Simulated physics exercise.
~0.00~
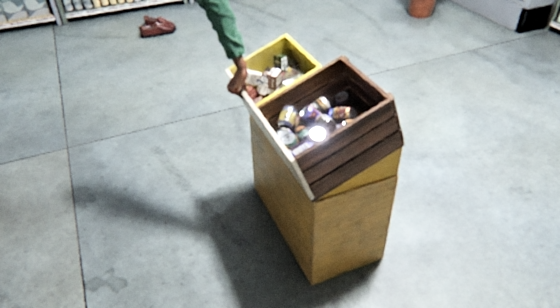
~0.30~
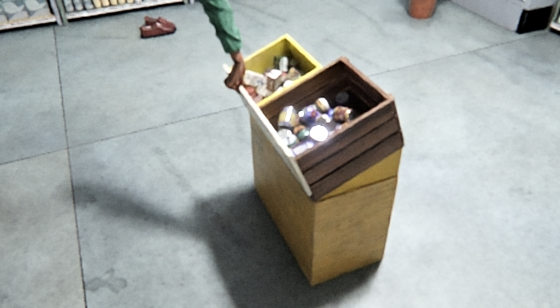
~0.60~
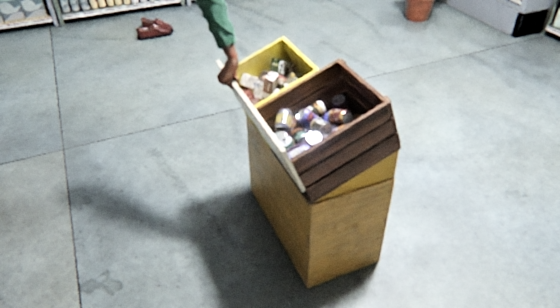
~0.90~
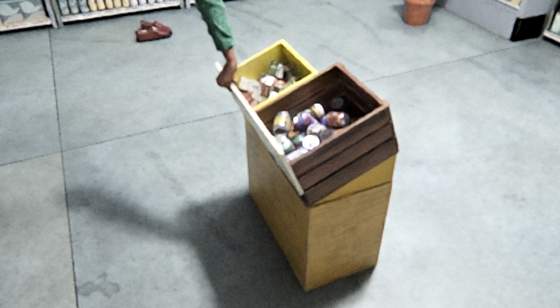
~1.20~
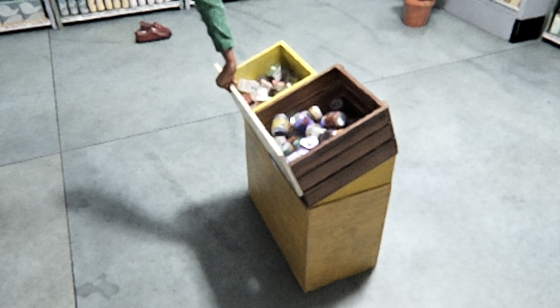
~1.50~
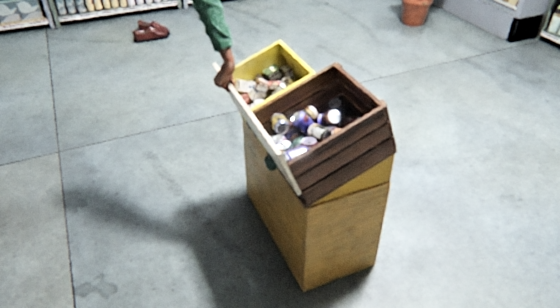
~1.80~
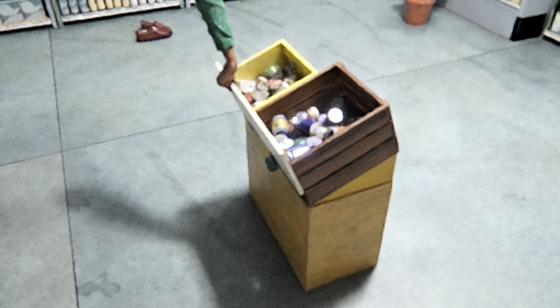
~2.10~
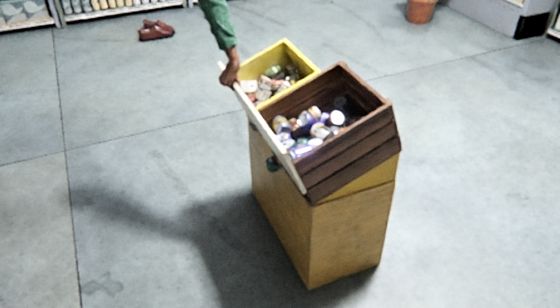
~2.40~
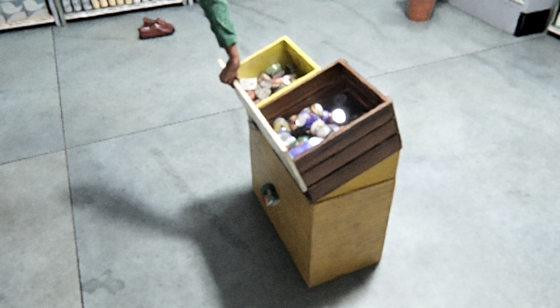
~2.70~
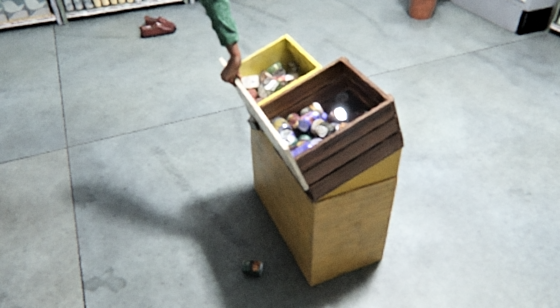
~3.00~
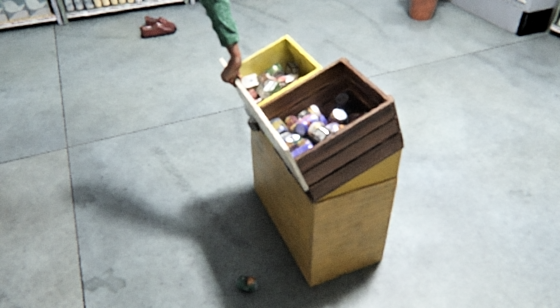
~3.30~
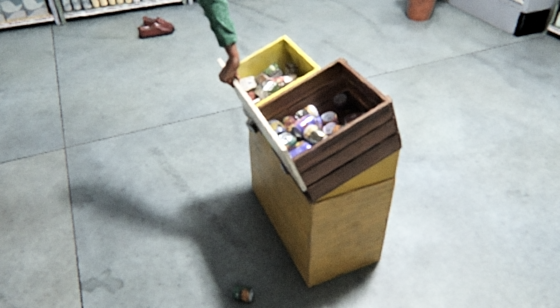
A hand in a green sleeve reaches in from the top and grips a pale gate on the left side of two joined bins, seen from above on a grey tiled floor. The nearer bin is dark brown wood, filled with small cans, and the yellow one behind holds small cartons; red shoes and shelves sit beyond. The hand draws the gate up slightly while the view sways a little. A single can slips out beneath it, drops down the side and lands on the floor. It rolls slightly toward the viewer, while the rest stay in the bins.
